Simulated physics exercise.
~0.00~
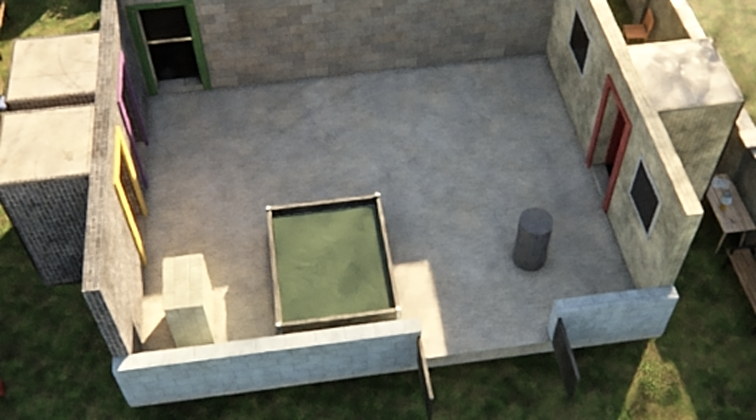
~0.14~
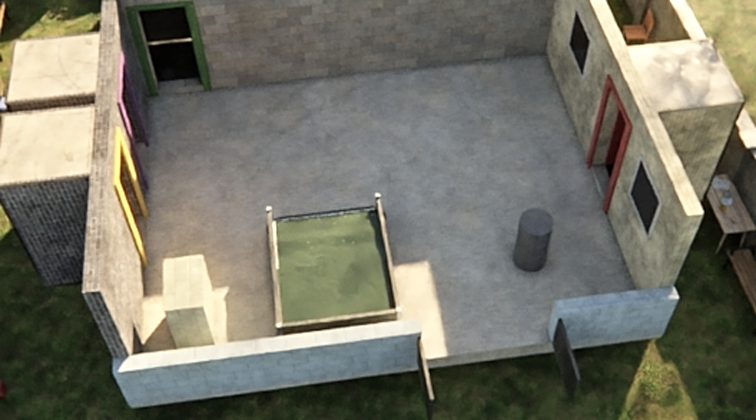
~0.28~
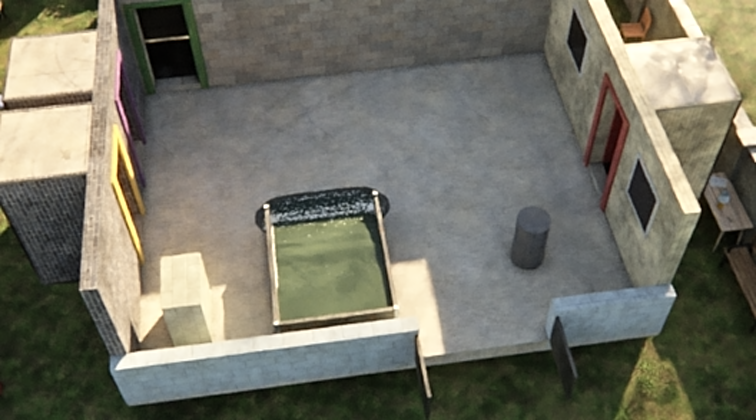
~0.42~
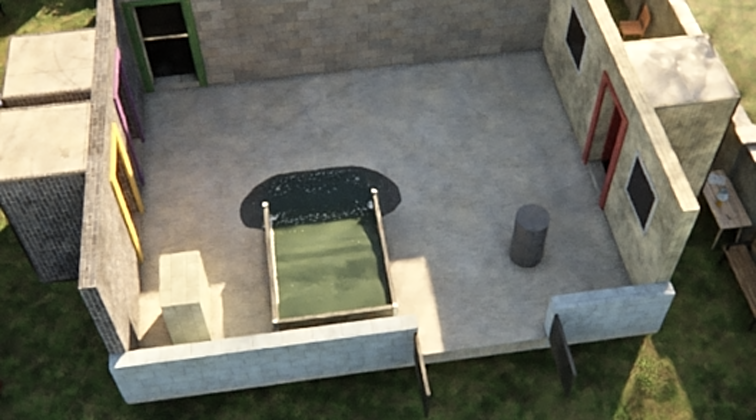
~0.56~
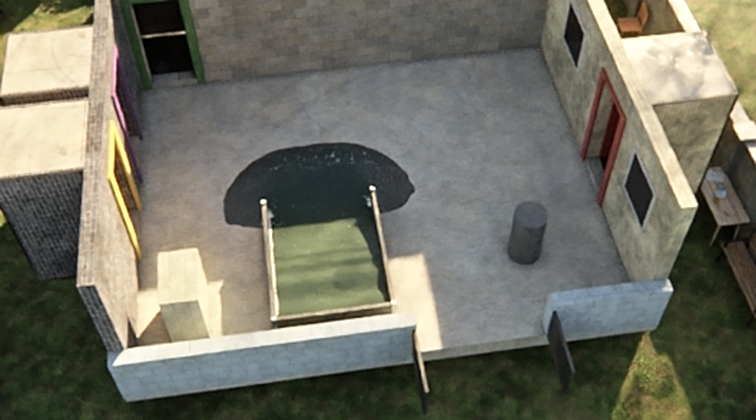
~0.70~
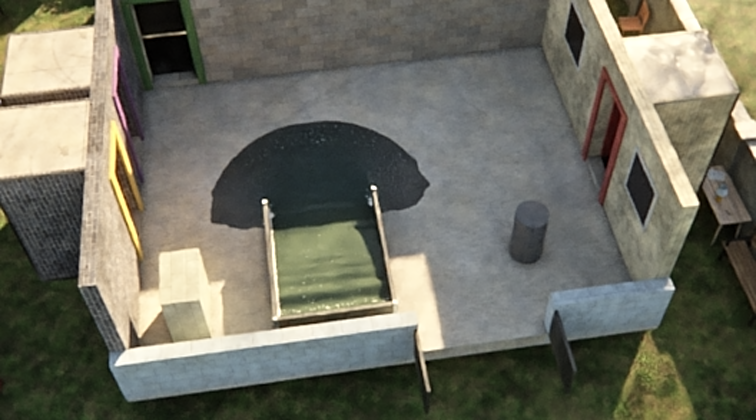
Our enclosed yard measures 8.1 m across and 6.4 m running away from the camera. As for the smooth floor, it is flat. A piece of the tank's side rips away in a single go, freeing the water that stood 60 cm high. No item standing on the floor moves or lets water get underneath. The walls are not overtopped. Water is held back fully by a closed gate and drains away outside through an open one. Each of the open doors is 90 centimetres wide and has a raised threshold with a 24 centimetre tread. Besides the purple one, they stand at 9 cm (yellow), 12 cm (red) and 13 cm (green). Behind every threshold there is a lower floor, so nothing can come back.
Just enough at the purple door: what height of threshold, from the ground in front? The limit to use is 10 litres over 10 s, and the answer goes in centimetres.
Some 8.5 cm.
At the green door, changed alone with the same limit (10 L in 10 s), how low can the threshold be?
Green: Roughly 20 cm.
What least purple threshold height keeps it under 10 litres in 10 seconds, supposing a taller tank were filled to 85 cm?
In that case, roughly 12.5 cm.
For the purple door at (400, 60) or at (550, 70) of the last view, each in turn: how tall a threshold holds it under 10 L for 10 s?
In turn: About 15 cm, about 17 cm.
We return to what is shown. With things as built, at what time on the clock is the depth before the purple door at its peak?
3.8 s.
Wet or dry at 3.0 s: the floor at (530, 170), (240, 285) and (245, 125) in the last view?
So the three spots come out spared, spared, swamped, in that order.
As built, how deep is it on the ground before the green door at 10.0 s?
About 5.0 centimetres.
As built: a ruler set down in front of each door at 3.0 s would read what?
Depth (cm): Yellow 0 / red 0 / green 20 / purple 6.
After 1.4 s water covers 30 % of the floor, deepest (25 cm) near (297, 218); it has not reached the purple door.
After 3.0 s water covers 45 % of the floor, deepest (33 cm) near (152, 92); 6 cm at the purple door, 0 litres in over its 14 cm threshold.
After 10.0 s water covers 95 % of the floor, deepest (10 cm) near (210, 366); 5 cm at the purple door, 0 litres in over its 14 cm threshold.
At the purple door as built, the water arrived by 2.2 s and peaked near 13 cm at 3.8 s.
With a threshold of 7 cm, 19 litres would have come in within the 10 s; with 10 cm, 4 litres. So under 10 litres takes about 8.5 cm.
